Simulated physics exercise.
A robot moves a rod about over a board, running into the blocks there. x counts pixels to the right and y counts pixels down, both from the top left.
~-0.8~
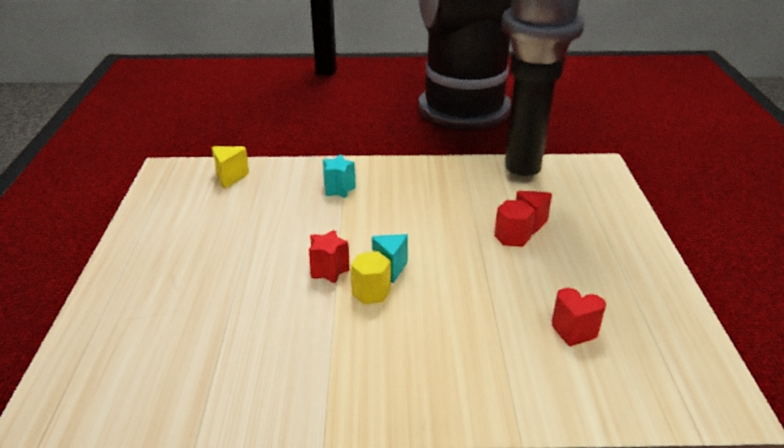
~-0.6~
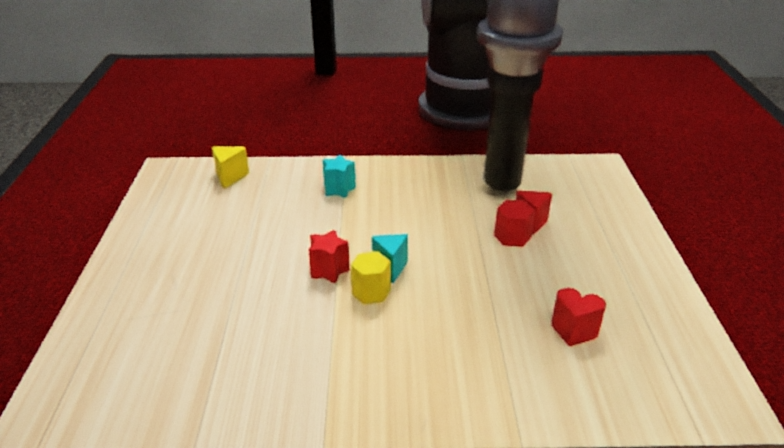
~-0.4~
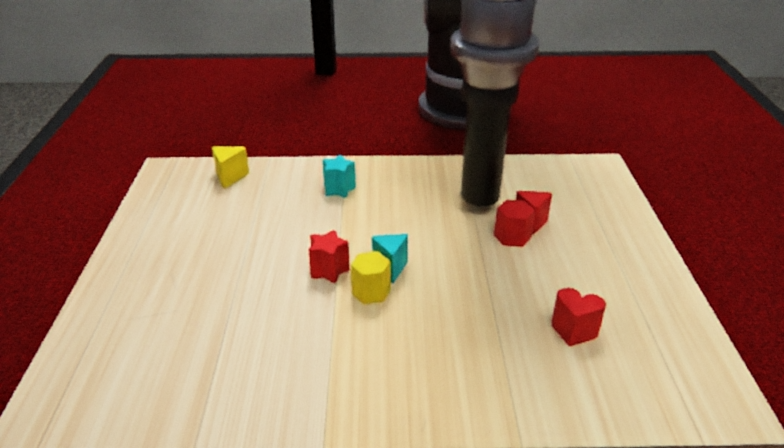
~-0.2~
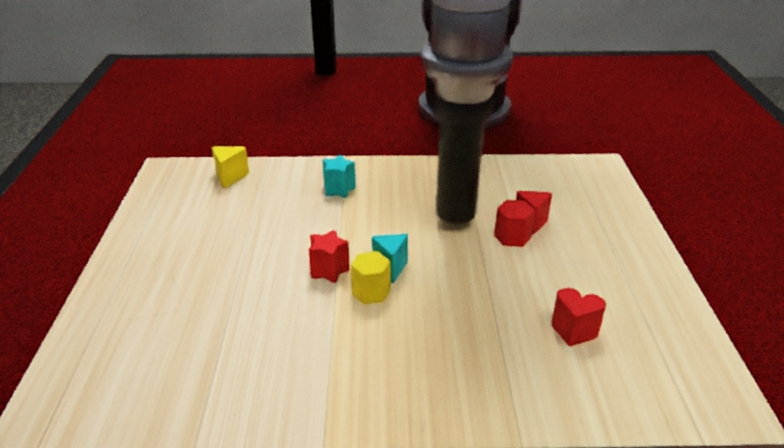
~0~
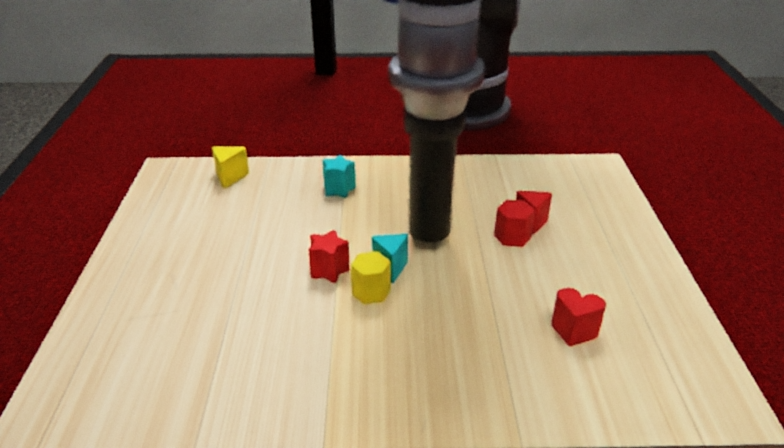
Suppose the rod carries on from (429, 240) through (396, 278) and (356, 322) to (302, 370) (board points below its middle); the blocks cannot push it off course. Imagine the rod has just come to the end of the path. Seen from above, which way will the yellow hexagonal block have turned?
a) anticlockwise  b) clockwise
Letter b.
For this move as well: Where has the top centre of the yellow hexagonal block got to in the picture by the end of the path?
By then it is at (285, 296).
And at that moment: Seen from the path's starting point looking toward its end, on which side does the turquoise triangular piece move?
Displaced right.
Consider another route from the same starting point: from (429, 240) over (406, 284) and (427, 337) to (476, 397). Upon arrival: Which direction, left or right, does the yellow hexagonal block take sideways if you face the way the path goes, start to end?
Measured against the direction from start to end, the yellow hexagonal block shifts toward the right-hand side.
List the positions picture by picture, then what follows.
In the first picture, rod's lower end (523, 167); red star (327, 241); yellow hexagonal block (370, 262); turquoise triangular piece (391, 241).
In the second picture, rod (503, 181); blocks still.
In the third picture, rod (480, 196); blocks still.
In the fourth picture, rod (456, 212); blocks still.
In the fifth picture, rod (430, 230); red star (327, 241); yellow hexagonal block (370, 262); turquoise triangular piece (391, 241).
The first path, step by step. One third of the way, rod (395, 268); yellow hexagonal block (335, 283), turned 20° clockwise; turquoise triangular piece (360, 267), turned 15° clockwise.
Two thirds of the way, rod (355, 312); yellow hexagonal block (285, 296), turned 80° clockwise; turquoise triangular piece (318, 303), turned 75° clockwise.
At the end, rod (300, 359); red star still; yellow hexagonal block (285, 296), turned 80° clockwise; turquoise triangular piece (260, 331), turned 115° clockwise.
